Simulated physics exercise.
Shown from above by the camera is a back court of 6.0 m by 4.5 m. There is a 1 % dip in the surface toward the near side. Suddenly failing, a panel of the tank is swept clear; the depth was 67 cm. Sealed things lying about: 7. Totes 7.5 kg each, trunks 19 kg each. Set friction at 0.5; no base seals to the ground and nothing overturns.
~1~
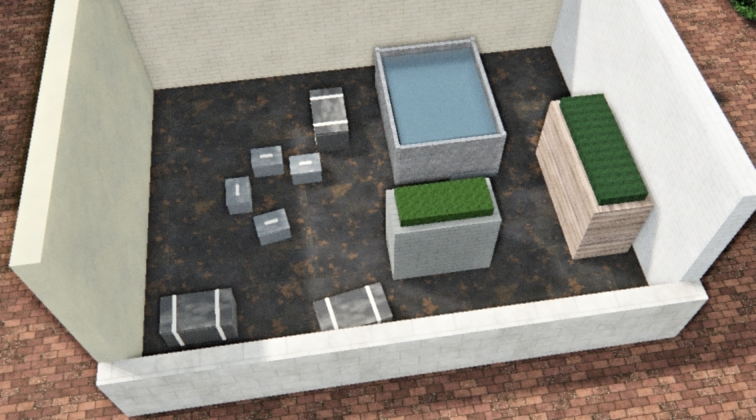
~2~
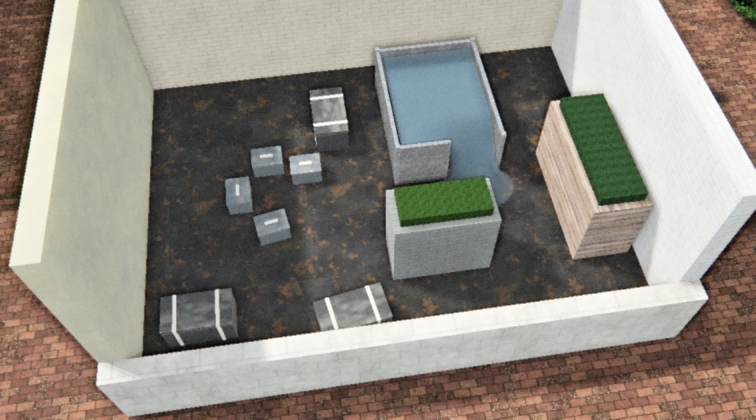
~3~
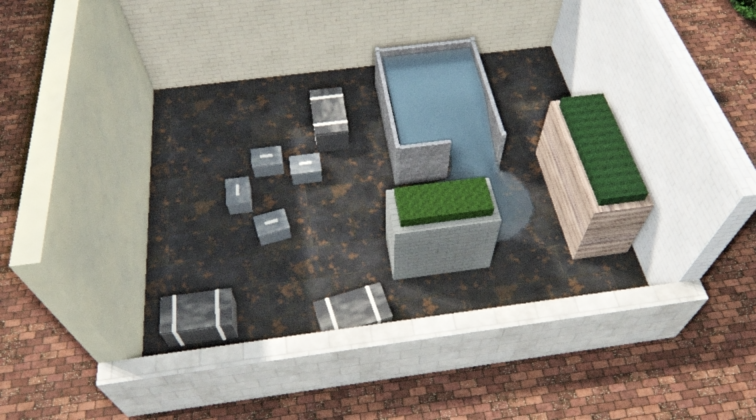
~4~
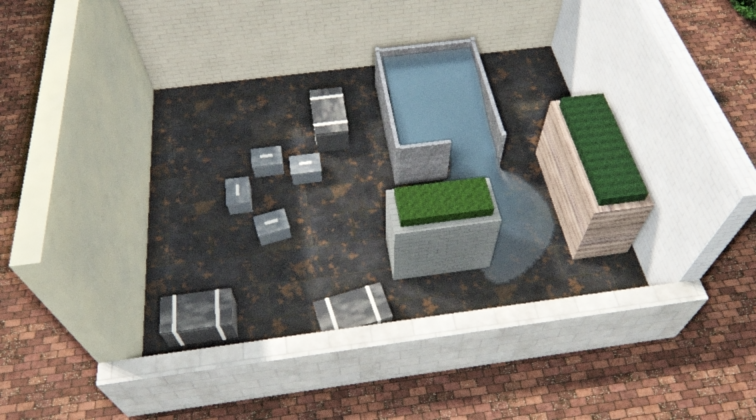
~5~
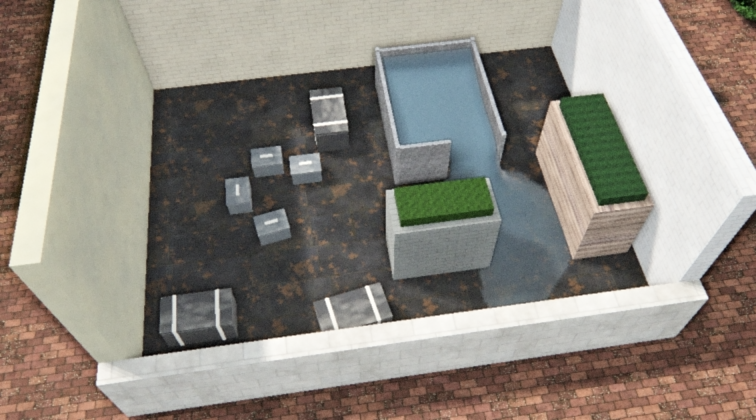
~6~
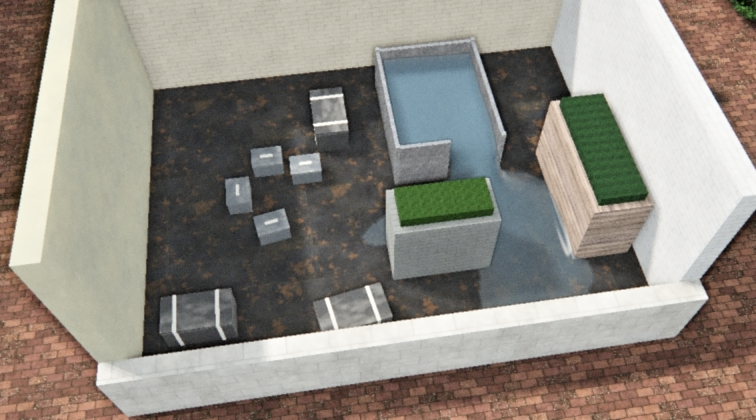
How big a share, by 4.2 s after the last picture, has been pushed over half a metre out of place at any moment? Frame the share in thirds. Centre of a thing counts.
That comes to from one to two thirds.
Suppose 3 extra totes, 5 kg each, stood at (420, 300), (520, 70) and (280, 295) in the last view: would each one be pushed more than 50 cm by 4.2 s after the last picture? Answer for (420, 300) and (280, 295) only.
In order: Beyond it, beyond it.
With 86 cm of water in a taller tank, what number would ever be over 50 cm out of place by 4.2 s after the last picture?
That would give 4.
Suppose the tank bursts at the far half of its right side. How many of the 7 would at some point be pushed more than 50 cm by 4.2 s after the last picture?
Result: 0.
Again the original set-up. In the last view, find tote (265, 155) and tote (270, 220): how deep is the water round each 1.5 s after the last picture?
First roughly 1 cm, second roughly 3 cm.
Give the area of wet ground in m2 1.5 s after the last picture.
Somewhere about 11.5 m2, give or take.
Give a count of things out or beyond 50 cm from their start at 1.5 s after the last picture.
Tally: 0.
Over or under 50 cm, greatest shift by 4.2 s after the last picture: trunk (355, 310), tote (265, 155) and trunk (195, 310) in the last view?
Well, in that order it's topping it, not reaching it, not reaching it.
Then, 0.4 s after the last picture 0 of 7 are over 50 cm from their spots; 0 afloat.
Then, 1.5 s after the last picture 0 of 7 are over 50 cm from their spots; 0 afloat.
Then, 2.8 s after the last picture 2 of 7 are over 50 cm from their spots; 0 afloat.
Then, 4.2 s after the last picture 3 of 7 are over 50 cm from their spots, and 3 have been at some point; 2 afloat.
